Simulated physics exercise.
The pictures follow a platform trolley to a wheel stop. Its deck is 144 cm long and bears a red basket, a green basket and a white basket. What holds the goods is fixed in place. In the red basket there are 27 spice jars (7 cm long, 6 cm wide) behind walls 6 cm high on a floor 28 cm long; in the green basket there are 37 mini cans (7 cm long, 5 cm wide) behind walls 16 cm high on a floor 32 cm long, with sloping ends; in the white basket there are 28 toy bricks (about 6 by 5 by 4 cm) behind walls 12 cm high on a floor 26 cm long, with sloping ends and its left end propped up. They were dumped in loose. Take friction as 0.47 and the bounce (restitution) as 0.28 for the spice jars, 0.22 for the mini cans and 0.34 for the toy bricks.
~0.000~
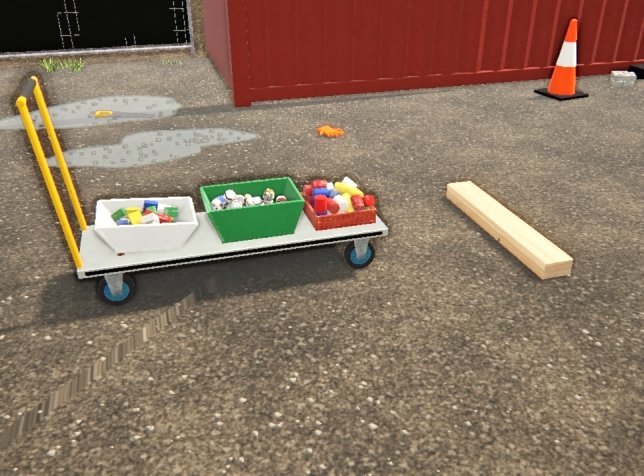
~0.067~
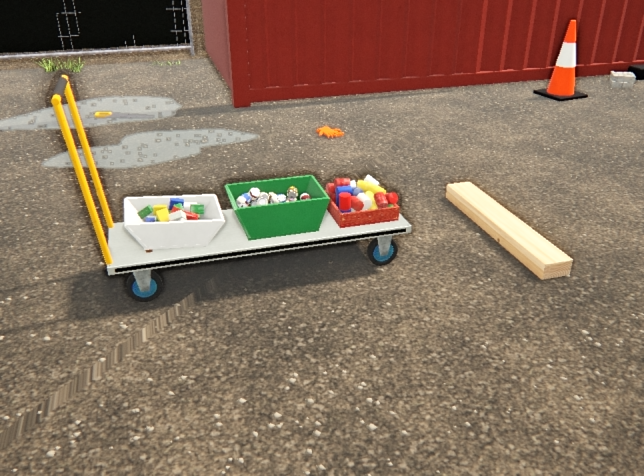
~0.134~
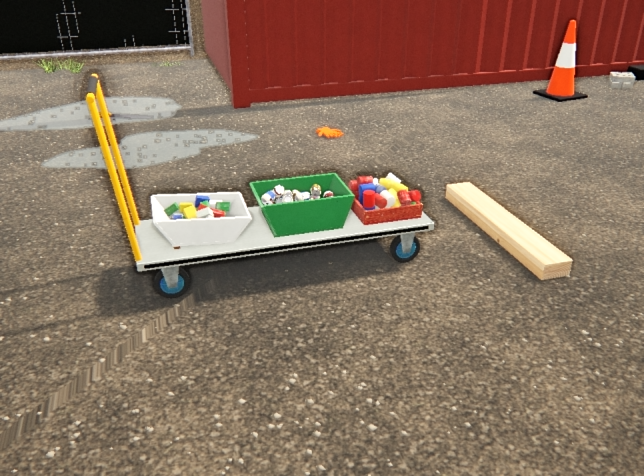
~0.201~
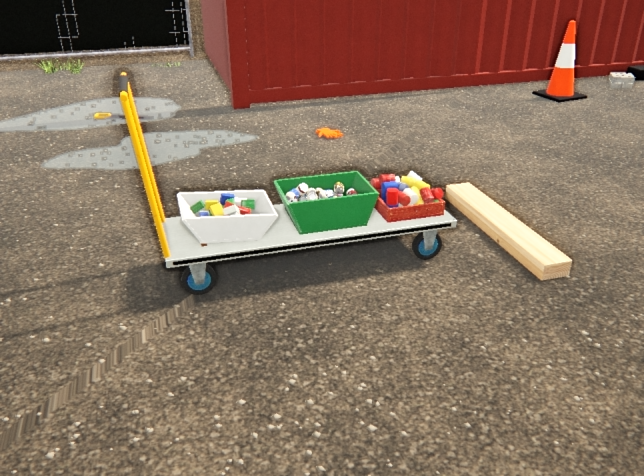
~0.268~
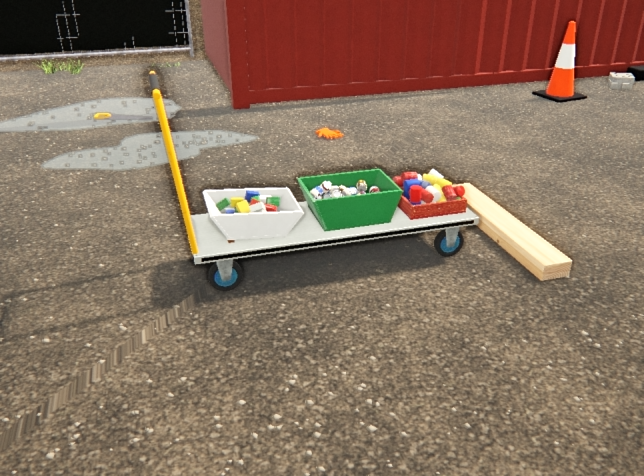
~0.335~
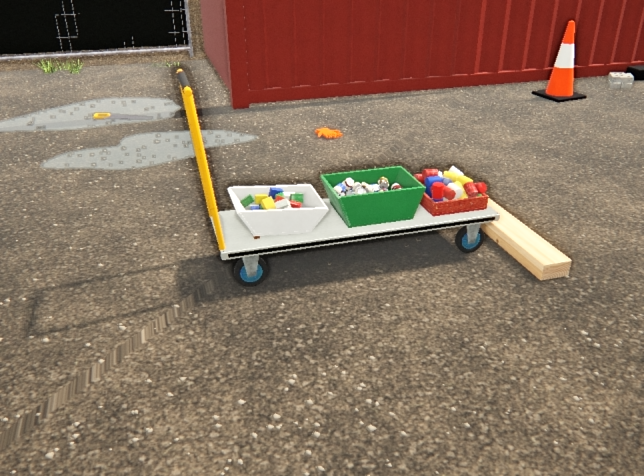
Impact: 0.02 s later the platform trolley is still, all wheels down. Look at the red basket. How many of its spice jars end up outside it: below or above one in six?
The red basket loses over a sixth of its spice jars.
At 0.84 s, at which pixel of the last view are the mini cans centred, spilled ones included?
At about (397, 198).
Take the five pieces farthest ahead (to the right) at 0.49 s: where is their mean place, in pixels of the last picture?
At about (496, 174).
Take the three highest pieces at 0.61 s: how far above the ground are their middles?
About 44 cm.
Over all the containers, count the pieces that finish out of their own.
Roughly 16 in all.
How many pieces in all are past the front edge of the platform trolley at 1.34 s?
Some 8 pieces.
After 0.39 s, contact.
After 0.49 s, red basket 23 in, 4 out, green basket 37 in, 0 out and white basket 28 in, 0 out.
After 0.61 s, red basket 18 in, 9 out, green basket 37 in, 0 out and white basket 27 in, 1 out.
After 0.84 s, red basket 16 in, 11 out, green basket 37 in, 0 out and white basket 24 in, 4 out.
Final count (at 1.34 s), red basket 16 in, 11 out, green basket 37 in, 0 out and white basket 24 in, 4 out. Asked share, 11 of 27, 41 per cent.
